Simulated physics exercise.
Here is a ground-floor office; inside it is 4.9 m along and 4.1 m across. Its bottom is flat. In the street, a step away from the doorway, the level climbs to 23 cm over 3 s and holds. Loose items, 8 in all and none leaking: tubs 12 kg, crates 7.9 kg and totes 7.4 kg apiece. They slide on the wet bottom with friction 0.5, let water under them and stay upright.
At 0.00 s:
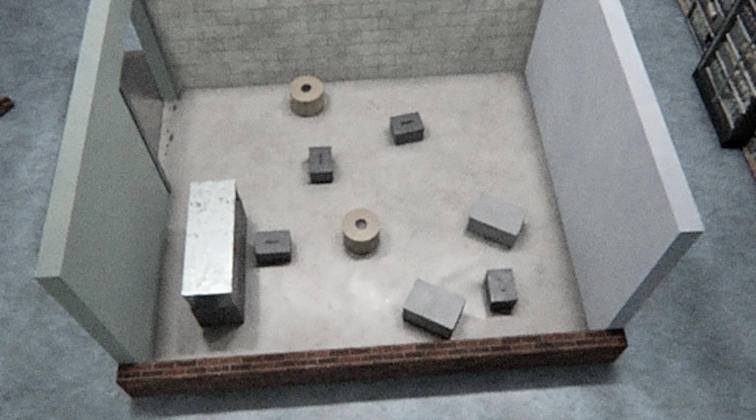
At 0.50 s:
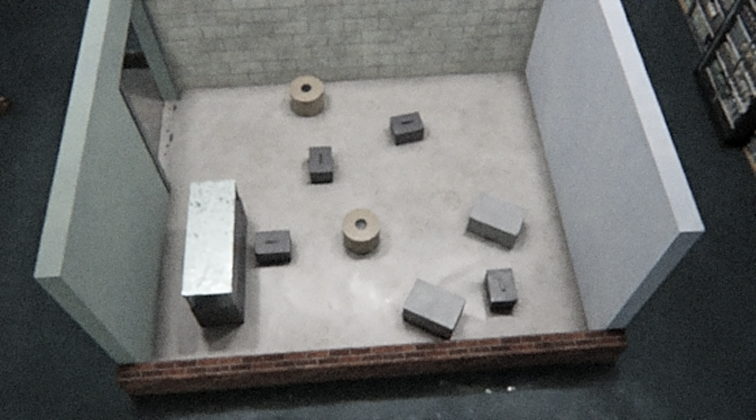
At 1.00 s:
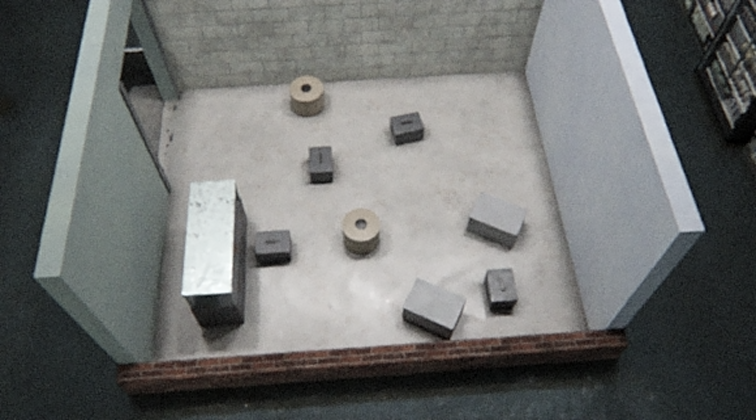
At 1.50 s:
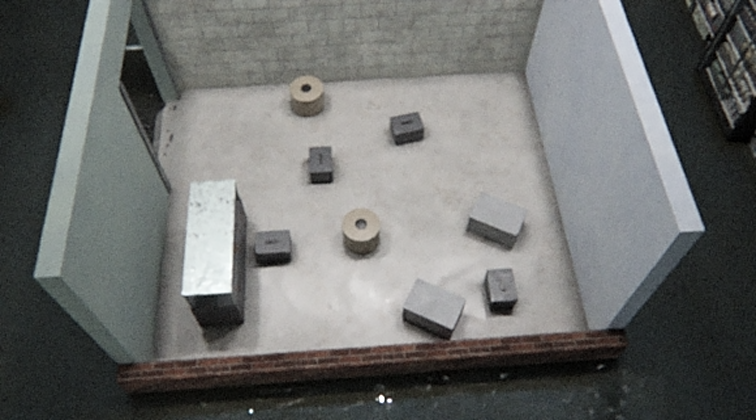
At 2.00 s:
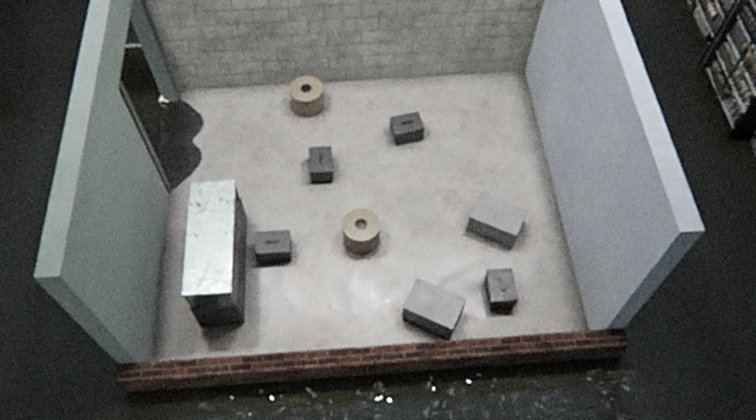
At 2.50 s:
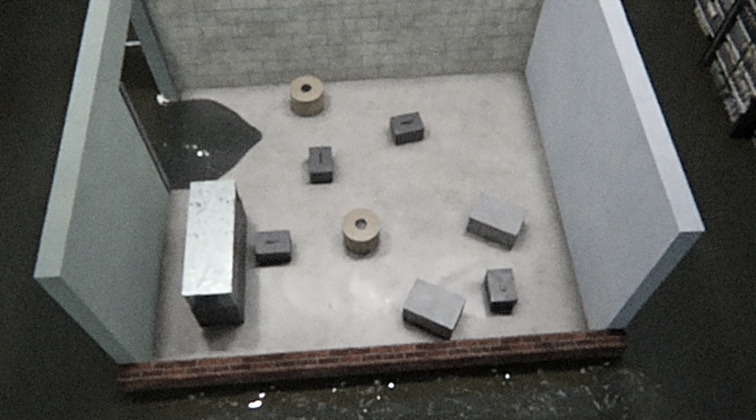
Walled room with scattered blocks and round tubs sitting still as dark water outside seeps through the left doorway, spreading across the floor.
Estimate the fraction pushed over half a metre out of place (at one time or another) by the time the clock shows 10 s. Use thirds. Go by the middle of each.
That comes to two thirds or above.
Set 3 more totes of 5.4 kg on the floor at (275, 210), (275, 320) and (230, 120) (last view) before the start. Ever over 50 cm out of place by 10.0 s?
In turn: More, under, more.
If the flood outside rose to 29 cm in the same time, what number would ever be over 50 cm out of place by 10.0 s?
In that case 7 of them.
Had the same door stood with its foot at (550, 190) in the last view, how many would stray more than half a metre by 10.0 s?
In that case 6 of them.
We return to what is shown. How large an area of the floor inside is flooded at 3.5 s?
About 4.0 m2.
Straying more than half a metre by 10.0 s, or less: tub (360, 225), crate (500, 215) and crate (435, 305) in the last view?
In turn: Less, past it, past it.
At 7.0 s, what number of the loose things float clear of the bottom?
4 of them.
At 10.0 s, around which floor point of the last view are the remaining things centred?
Near (423, 267).
After 3.5 s 0 of 8 are over 50 cm from their spots; 0 afloat.
After 4.5 s 2 of 8 are over 50 cm from their spots; 0 afloat.
After 7.0 s 4 of 8 are over 50 cm from their spots; 4 afloat.
After 10.0 s 6 of 8 are over 50 cm from their spots, and 6 have been at some point; 7 afloat.
